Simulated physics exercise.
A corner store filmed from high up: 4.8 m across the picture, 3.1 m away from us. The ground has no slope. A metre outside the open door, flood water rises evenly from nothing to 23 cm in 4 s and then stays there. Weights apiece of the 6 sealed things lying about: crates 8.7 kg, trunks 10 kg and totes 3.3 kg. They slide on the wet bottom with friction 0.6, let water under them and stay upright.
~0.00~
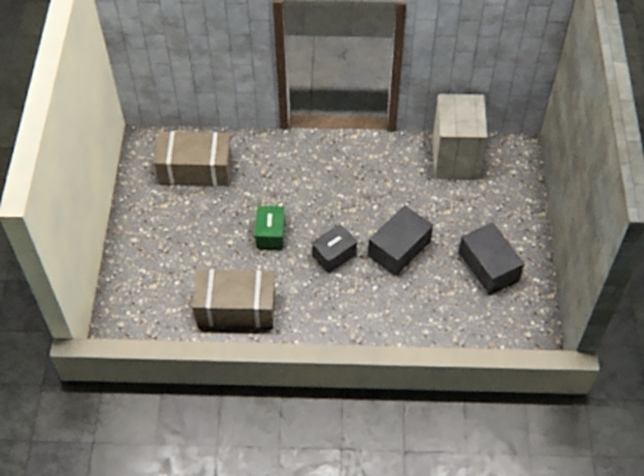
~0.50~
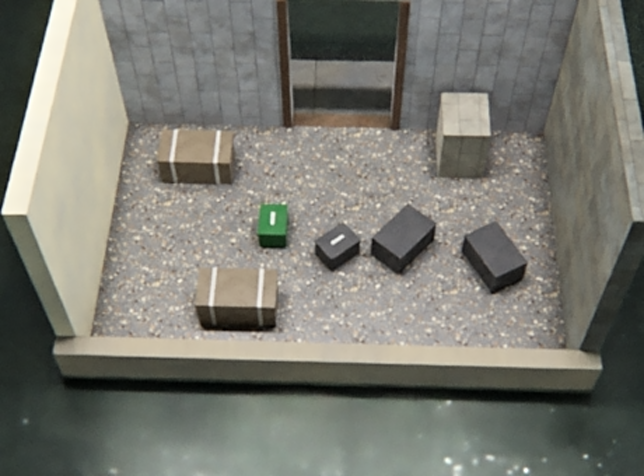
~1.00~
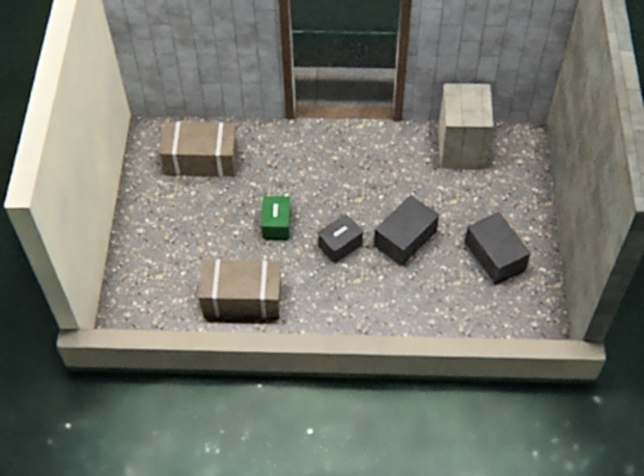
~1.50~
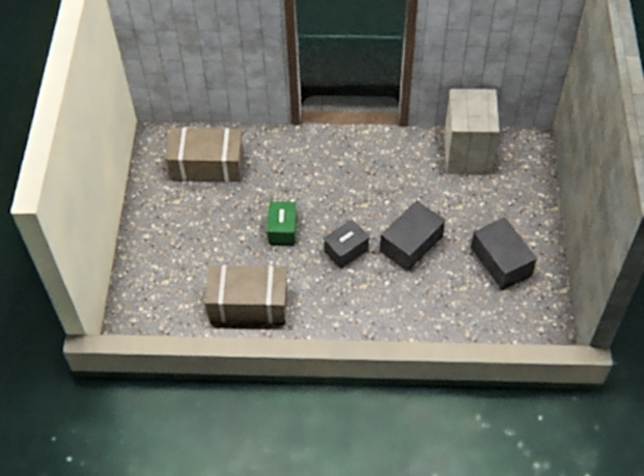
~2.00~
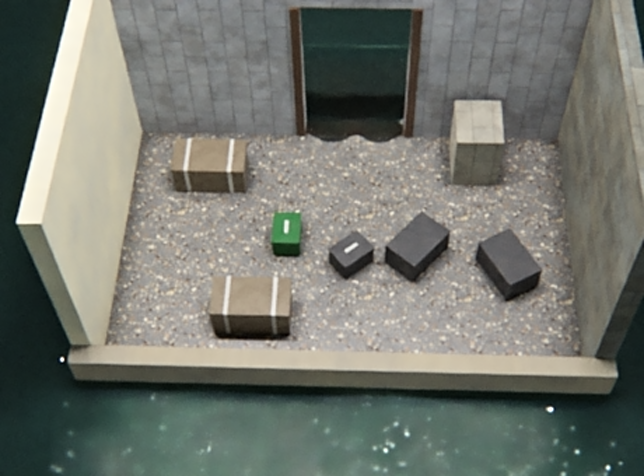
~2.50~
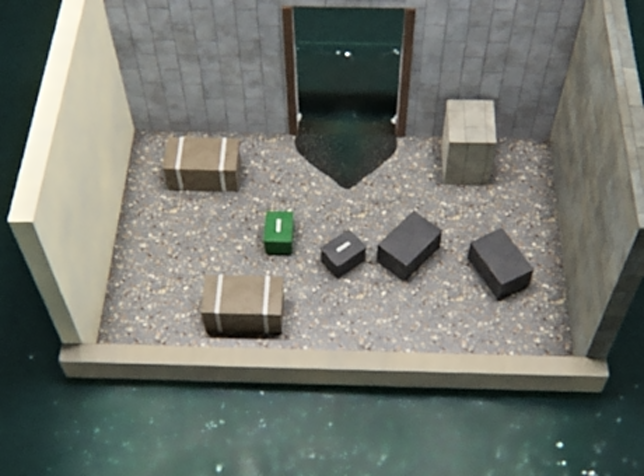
To begin with, boxes and totes, one of them green, sit on the speckled floor of a walled room with dry ground outside. Dark water then covers the ground outside and rises behind the open doorway. Finally, it spreads through the doorway onto the floor in a pointed patch, while the objects stay put.
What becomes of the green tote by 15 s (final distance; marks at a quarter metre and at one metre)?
Green tote is nudged along.
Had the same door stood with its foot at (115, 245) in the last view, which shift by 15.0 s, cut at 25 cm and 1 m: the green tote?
In that case the green tote gets carried off.
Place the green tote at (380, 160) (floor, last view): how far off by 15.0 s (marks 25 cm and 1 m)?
It ends far away.
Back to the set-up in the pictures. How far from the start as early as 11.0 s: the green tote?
Roughly 150 cm by then.
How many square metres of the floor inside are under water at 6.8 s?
Some 13 m2.
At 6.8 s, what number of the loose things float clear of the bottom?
I count 4.
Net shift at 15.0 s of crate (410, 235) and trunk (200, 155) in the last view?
In turn: 150 cm, 200 cm.
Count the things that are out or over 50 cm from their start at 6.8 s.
I count 4.
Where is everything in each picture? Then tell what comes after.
The green tote at (270, 221) rests on the ground; 0.0 m2 under water; 0 of 6 have shifted, in the first frame.
The green tote at (273, 219), on the bottom; water covers 0.0 m2; 0 of 6 have shifted, in the second frame.
The green tote at (276, 211) rests on the ground; 0.0 m2 under water; 0 of 6 have shifted, in the third frame.
The green tote at (282, 217), on the bottom; water covers 0.0 m2; 0 of 6 have shifted, in the fourth frame.
The green tote at (286, 227) rests on the ground; water covers 0.0 m2; 0 of 6 have shifted, in the fifth frame.
The green tote at (279, 226), on the bottom; 0.6 m2 under water; 0 of 6 have shifted, in the sixth frame.
After 3.5 s the green tote is near (279, 226), 0.0 m from its start, aground; 0 afloat.
After 6.8 s the green tote is near (119, 285), 1.8 m from its start, afloat; 4 afloat.
After 11.0 s the green tote is near (215, 124), 1.6 m from its start, afloat; 6 afloat.
After 15.0 s the green tote is near (265, 272), 0.7 m from its start, afloat; 6 afloat.
